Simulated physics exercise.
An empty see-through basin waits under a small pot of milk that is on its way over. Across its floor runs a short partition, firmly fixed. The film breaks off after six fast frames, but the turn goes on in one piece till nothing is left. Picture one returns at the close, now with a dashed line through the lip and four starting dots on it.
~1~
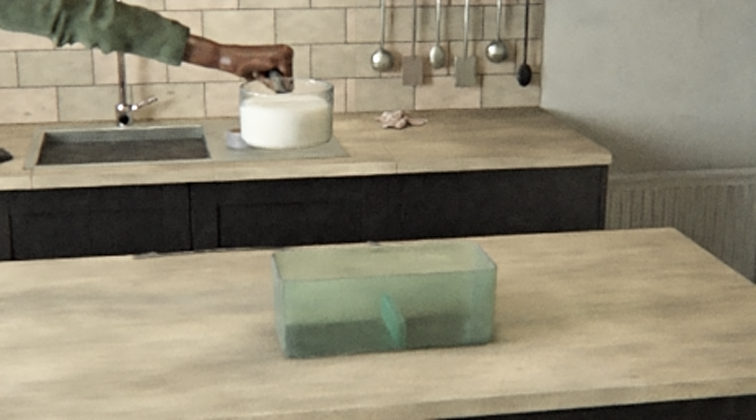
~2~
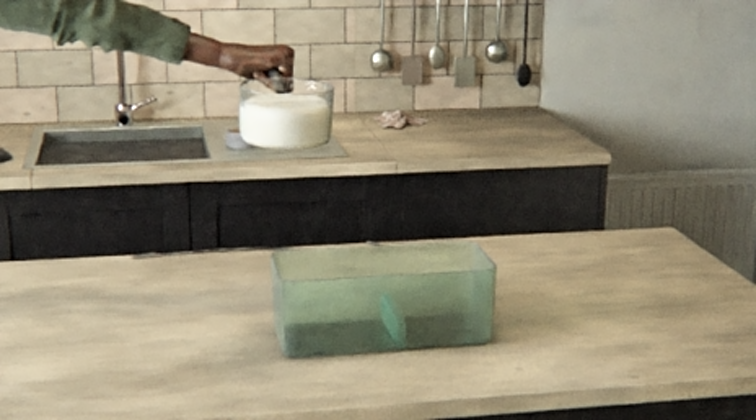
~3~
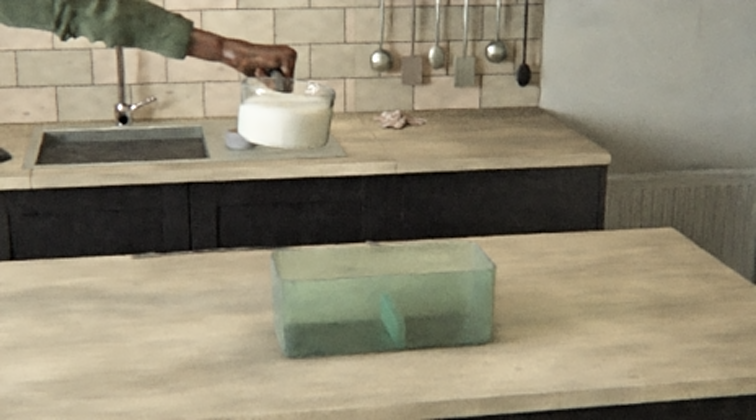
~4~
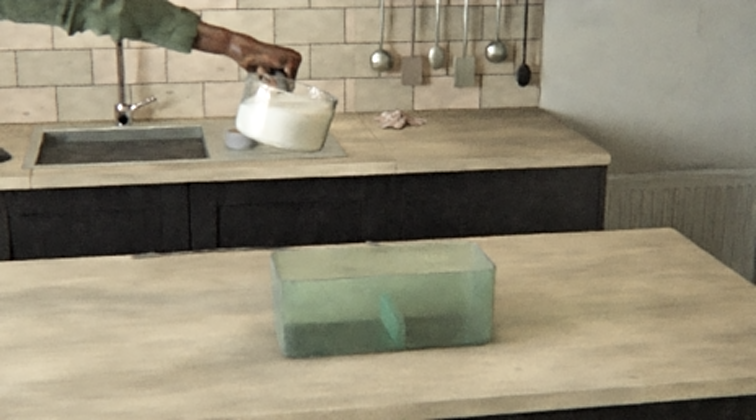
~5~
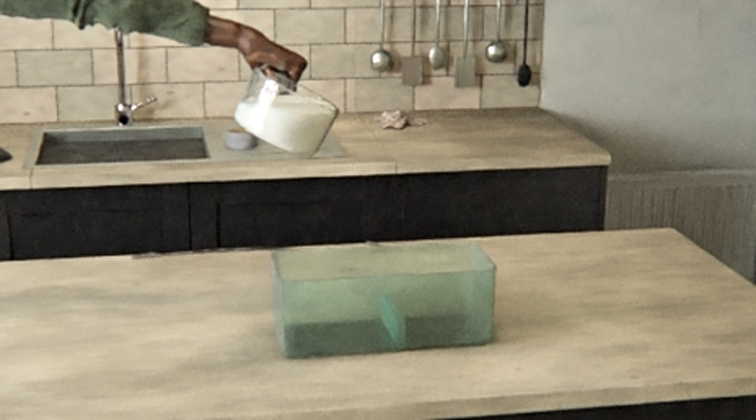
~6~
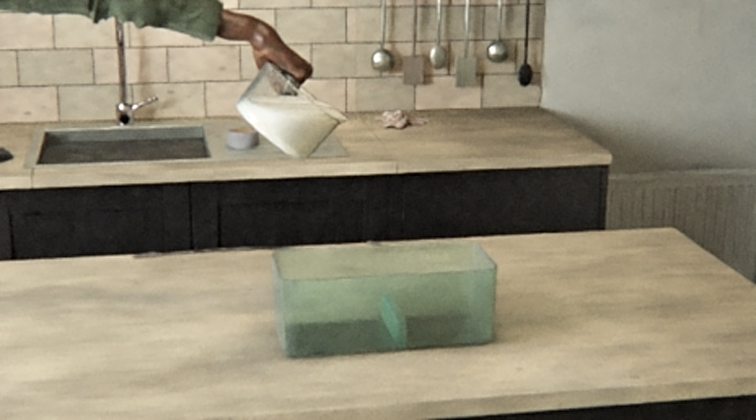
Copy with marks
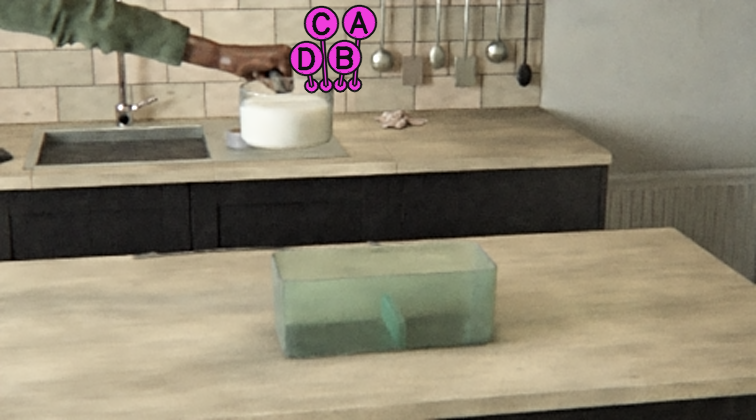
A hand in a green sleeve lifting a clear pot of milk off a kitchen counter and tilting it steadily to the right.
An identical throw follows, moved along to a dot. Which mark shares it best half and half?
It is B.
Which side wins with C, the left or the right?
The left side.
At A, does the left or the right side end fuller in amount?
The right side.
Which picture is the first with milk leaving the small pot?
Picture 6.
On the marked copy, A at (354, 84); B at (340, 84); C at (325, 85); D at (311, 85).
For spot A, about 28 % ends left of the wall and 70 % right of it; 3 % is lost outside.
For spot B, about 54 % ends left of the wall and 43 % right of it; 3 % is lost outside.
For spot C, about 76 % ends left of the wall and 19 % right of it; 5 % is lost outside.
For spot D, about 87 % ends left of the wall and 7 % right of it; 6 % is lost outside.
